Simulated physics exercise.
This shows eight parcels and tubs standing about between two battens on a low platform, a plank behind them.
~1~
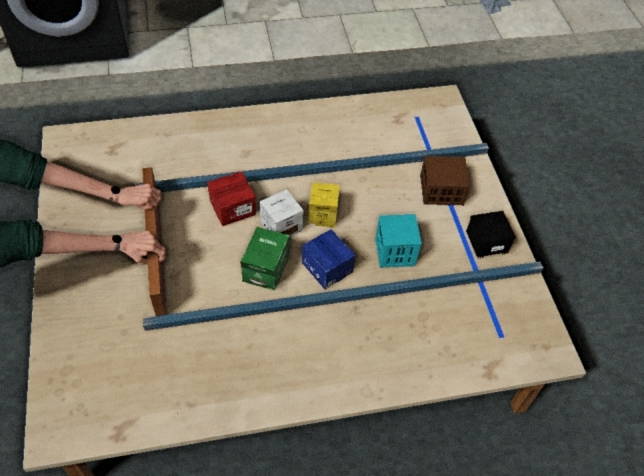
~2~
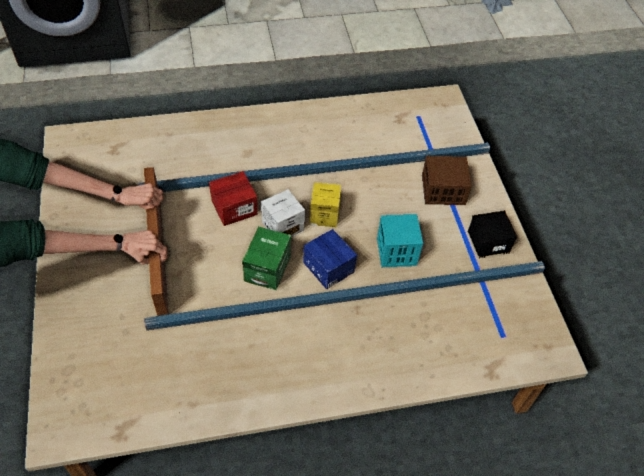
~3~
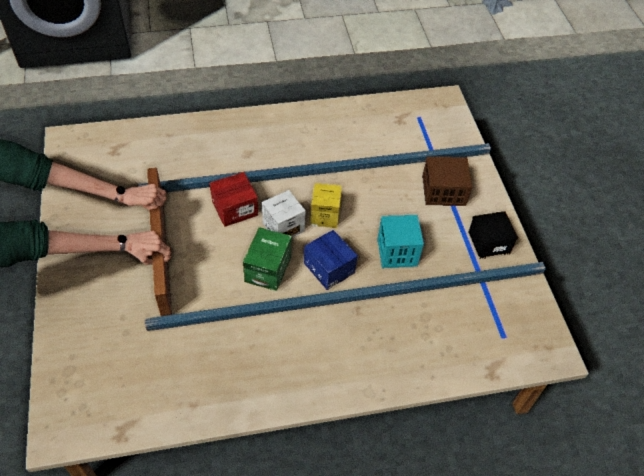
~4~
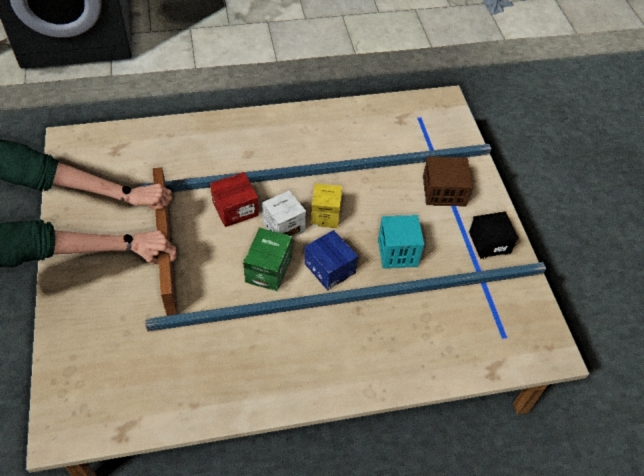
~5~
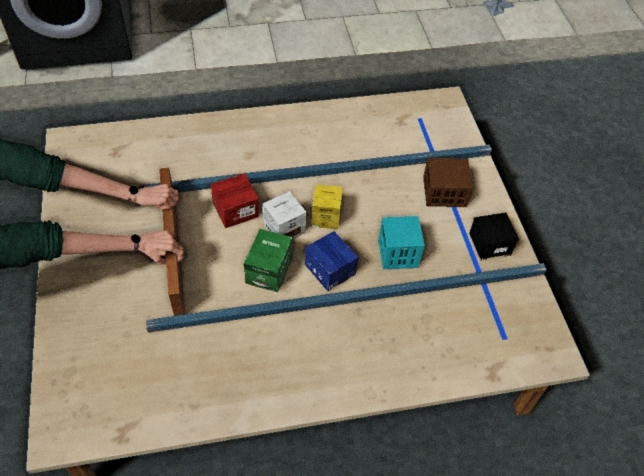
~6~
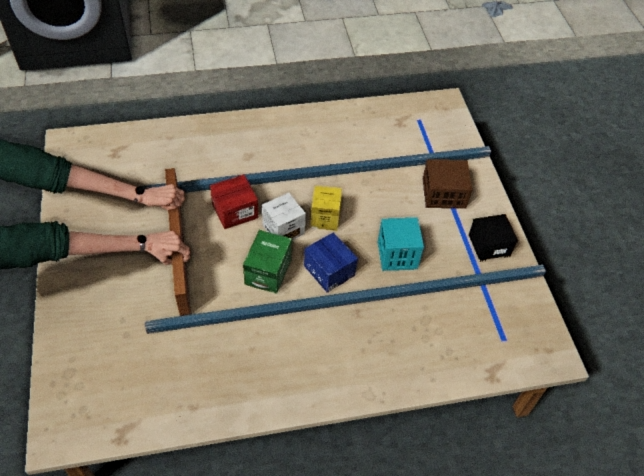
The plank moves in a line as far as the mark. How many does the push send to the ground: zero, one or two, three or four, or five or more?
Here the number that fall off is three or four.
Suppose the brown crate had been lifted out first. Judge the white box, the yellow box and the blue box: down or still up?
The white box stays on; the yellow box remains up; the blue box is kept.
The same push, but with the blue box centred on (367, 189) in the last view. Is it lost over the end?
The blue box survives.
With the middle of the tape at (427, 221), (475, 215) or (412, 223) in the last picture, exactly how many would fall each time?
In that order 1, 5 and 1.
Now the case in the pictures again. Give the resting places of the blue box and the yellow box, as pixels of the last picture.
Near (523, 242) and (501, 193).
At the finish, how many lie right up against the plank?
That makes 3.
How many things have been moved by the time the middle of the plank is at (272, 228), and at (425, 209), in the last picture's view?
First 4, then 8.
Early on, none off yet; black tote at rest near (492, 238); brown crate at rest near (447, 184); turquoise crate at rest near (400, 244).
A while later, none off yet; black tote at rest near (492, 238); brown crate at rest near (447, 184); turquoise crate travelled about its own width near (435, 238).
Further along, none off yet; black tote travelled about its own width near (538, 232); brown crate travelled about its own width near (477, 174); turquoise crate travelled well along near (504, 229).
Finally, the number that fall off is three or four; lost, turquoise crate, brown crate and black tote.
